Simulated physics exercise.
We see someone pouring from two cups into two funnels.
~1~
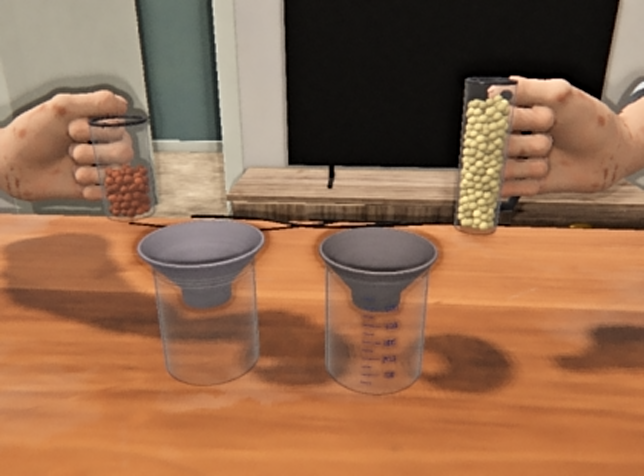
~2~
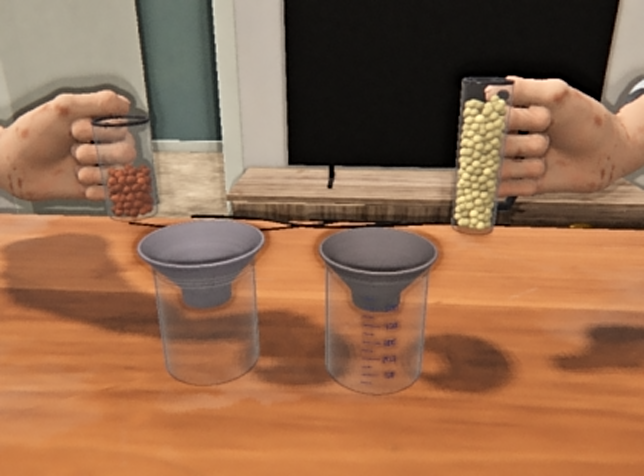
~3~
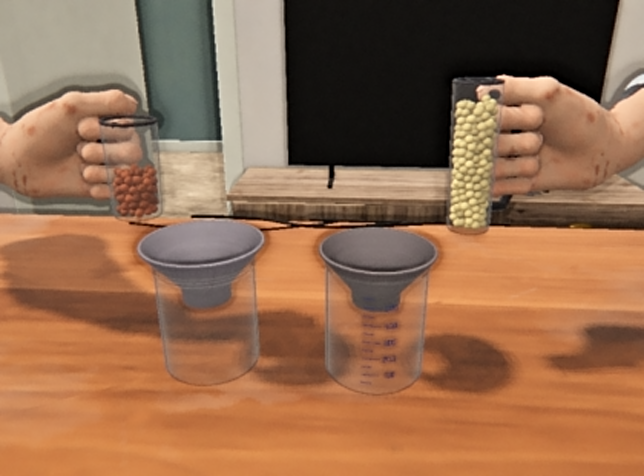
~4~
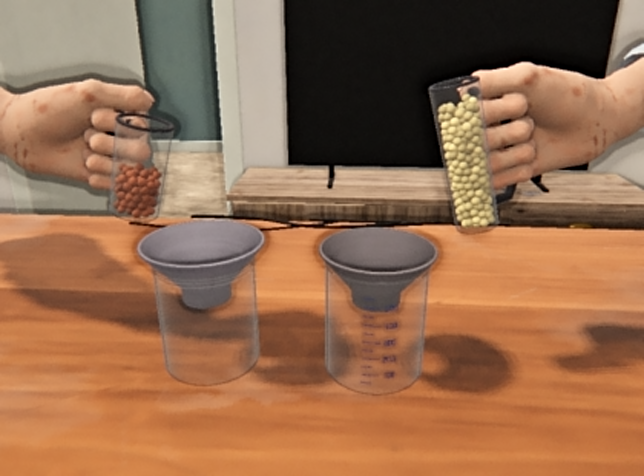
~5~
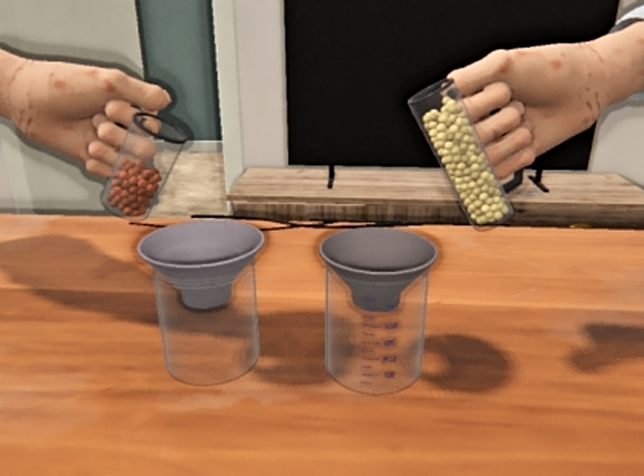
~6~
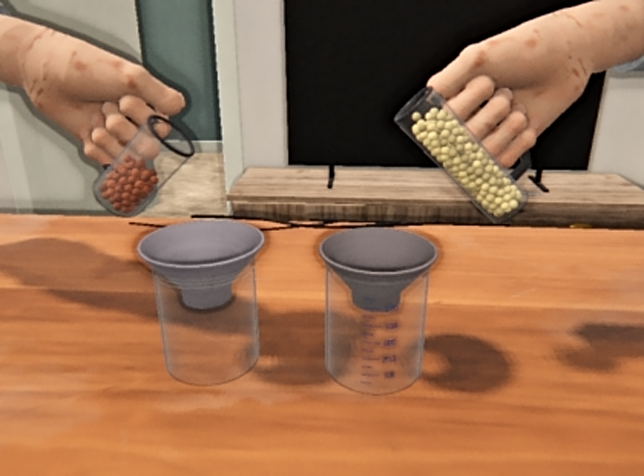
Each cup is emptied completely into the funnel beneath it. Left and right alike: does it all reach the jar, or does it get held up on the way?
My prediction: Left funnel: Open; right funnel: Open.
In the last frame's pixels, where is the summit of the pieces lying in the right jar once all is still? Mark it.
(400, 351), roughly.
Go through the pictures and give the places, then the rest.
Left funnel (203, 251), outlet at (208, 297), about 5 pieces wide; left cup (125, 168), holding clay pellets; right funnel (377, 258), outlet at (376, 301), about 6 pieces wide; right cup (483, 158), holding soya beans, in the first picture.
Left cup (127, 169), upright; right cup (480, 158), upright, in the second picture.
Left cup (134, 169), upright; right cup (473, 158), upright, in the third picture.
Left cup (140, 169), tipped 14°; right cup (466, 158), tipped 14°, in the fourth picture.
Left cup (143, 169), tipped 30°; right cup (463, 158), tipped 30°, in the fifth picture.
Left funnel (203, 251), outlet at (208, 297); left cup (143, 169), tipped 45°; right funnel (377, 258), outlet at (376, 301); right cup (463, 158), tipped 45°, in the sixth picture.
Then, 0.22 s later than the last frame, left, every one still in the cup; right, every one still in the cup.
Then, 0.51 s later than the last frame, left, every one still in the cup; right, almost all still in the cup, just a few in or over the funnel.
Then, 0.82 s later than the last frame, left, almost all still in the cup, about a tenth in or over the funnel; right, the larger part still in the cup, about a tenth in or over the funnel, about a tenth down in the jar.
When it is over, left, every one down in the jar; right, every one down in the jar.
